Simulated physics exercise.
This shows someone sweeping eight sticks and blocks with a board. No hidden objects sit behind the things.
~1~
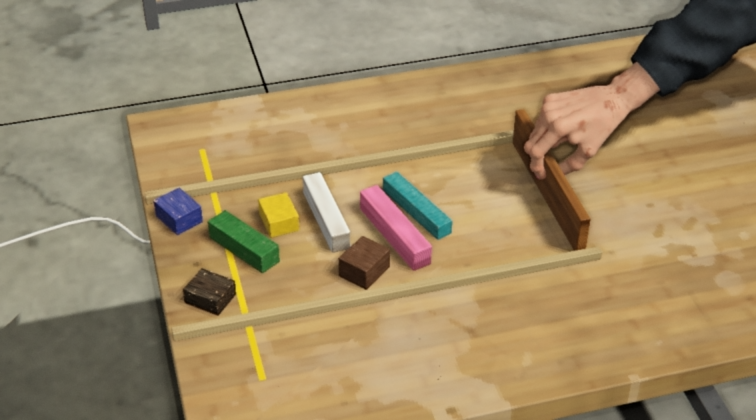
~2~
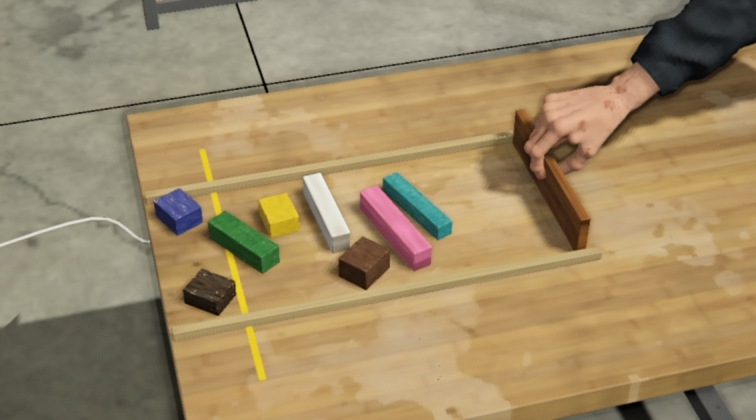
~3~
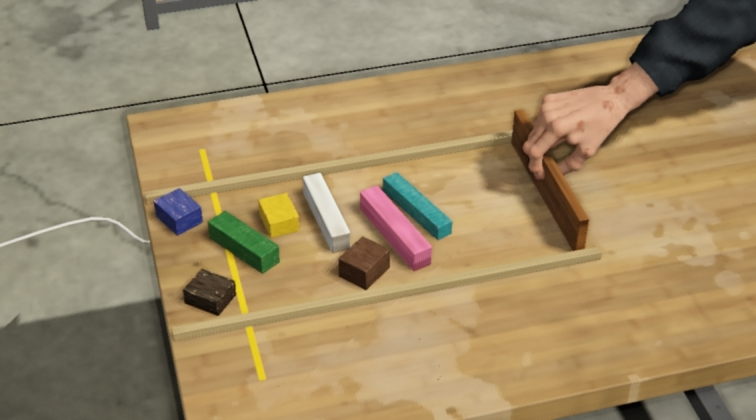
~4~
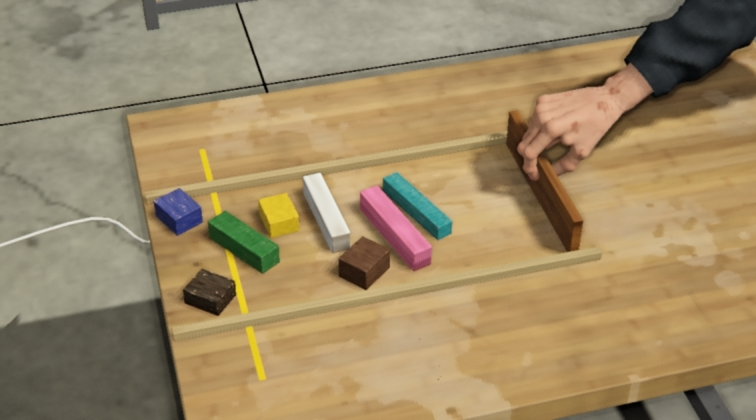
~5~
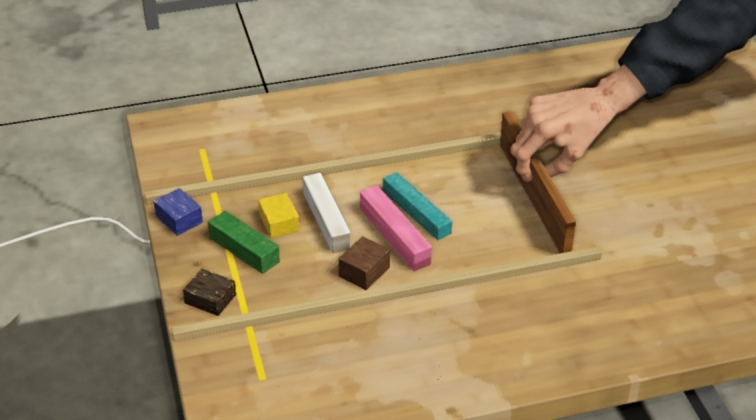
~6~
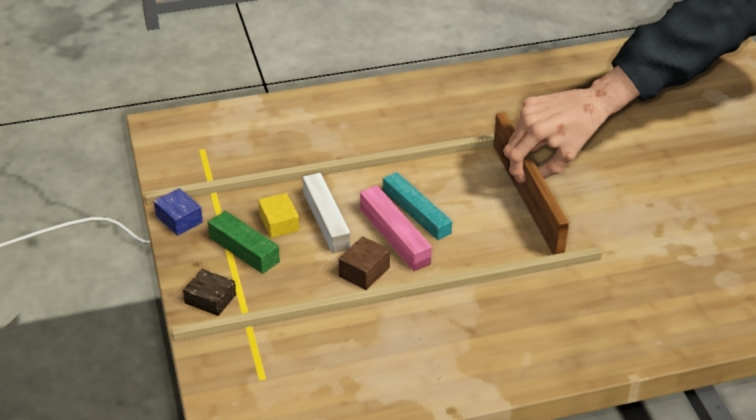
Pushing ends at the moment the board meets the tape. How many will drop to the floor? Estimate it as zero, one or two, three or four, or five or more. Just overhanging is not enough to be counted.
The board is going to sweep off three, or four.
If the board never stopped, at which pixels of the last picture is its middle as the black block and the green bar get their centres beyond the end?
Roughly (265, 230); for the second one, roughly (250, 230).
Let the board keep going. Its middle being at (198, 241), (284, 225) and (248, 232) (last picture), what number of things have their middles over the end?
Result per place: 6; 0; 3.
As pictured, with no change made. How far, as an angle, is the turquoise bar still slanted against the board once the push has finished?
Somewhere near 0 degrees, I'd say.
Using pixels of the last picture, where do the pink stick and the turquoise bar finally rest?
You'll find the pink stick at roughly (203, 263) and the turquoise bar at roughly (218, 240).
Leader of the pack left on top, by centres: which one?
Going by centres, it is the brown block.
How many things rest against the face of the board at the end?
1 are in contact with it.
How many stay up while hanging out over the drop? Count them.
As for overhanging, the count is 1.
Soon after, none off yet; blue block at rest near (178, 211); black block at rest near (210, 292); green bar at rest near (244, 242).
In the end, the number that fall off is three or four; gone, yellow block, green bar, black block and blue block.
